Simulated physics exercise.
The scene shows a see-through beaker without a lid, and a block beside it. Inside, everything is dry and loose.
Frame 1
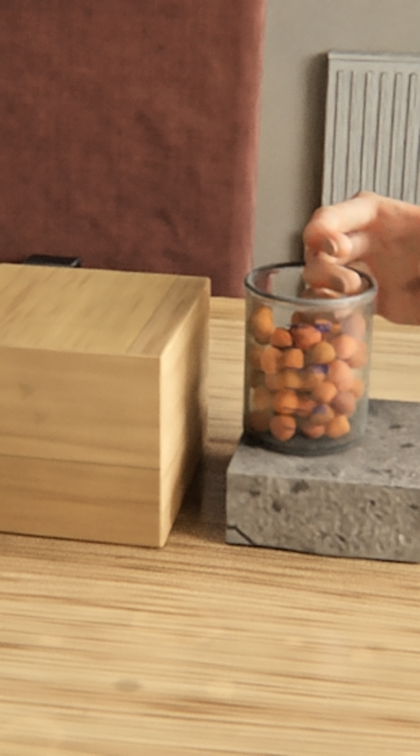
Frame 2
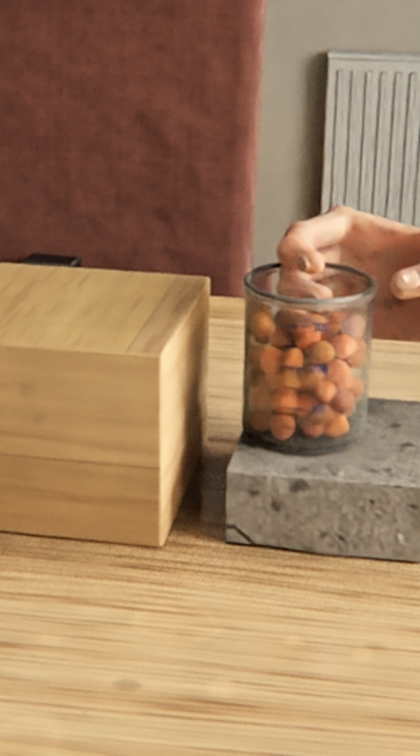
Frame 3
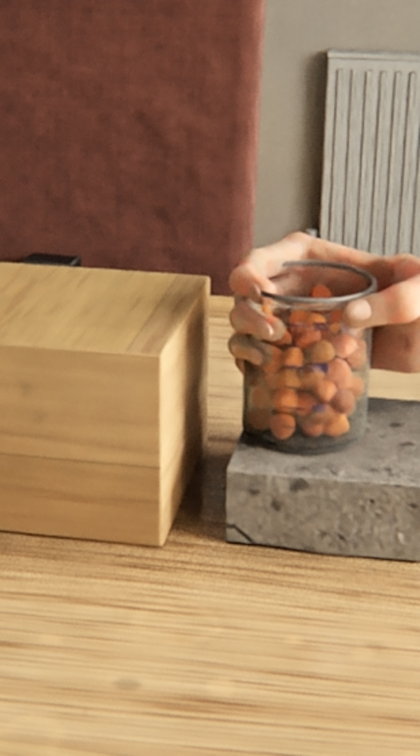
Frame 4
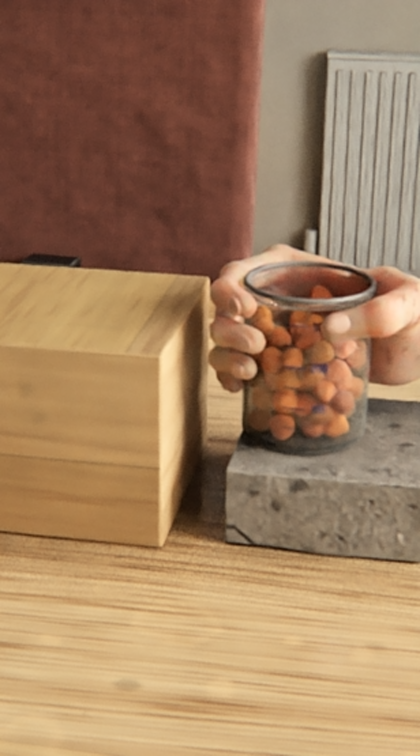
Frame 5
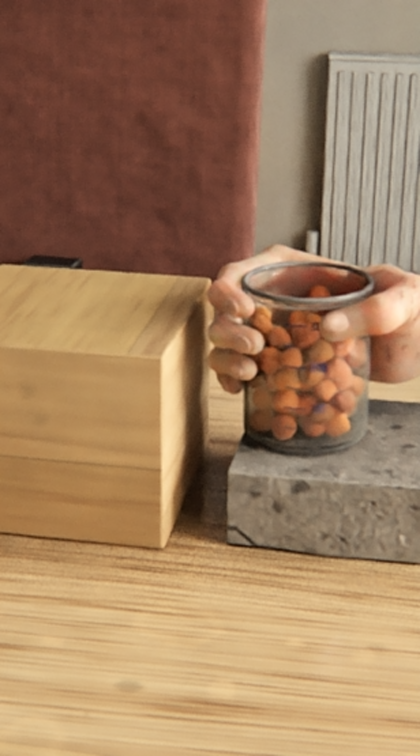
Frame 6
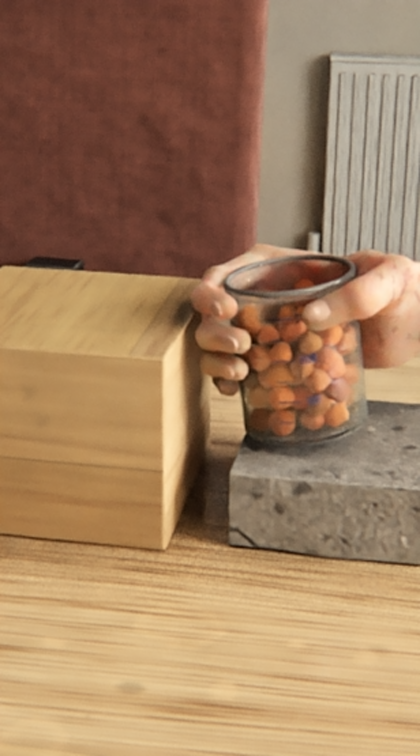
A hand reached in behind a clear beaker mostly full of orange, nut-like pieces on a gray stone slab, wrapped its fingers around it, and tilted it slightly left toward the wooden block.
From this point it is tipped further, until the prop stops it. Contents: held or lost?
Held.
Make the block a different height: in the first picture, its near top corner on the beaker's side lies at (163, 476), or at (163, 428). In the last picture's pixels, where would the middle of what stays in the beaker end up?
It would settle near (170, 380) the first time and near (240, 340) the second time.
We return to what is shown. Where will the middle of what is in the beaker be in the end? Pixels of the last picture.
The centre lands near (276, 350).
Then, 0.13 s past the last view, the beaker leans 16°; everything is still inside.
Then, 0.29 s past the last view, the beaker leans 24°; everything is still inside.
Then, 0.47 s past the last view, the beaker rests on the block at 25°; everything is still inside.
Finally, the beaker rests on the block at 25°; everything is still inside.
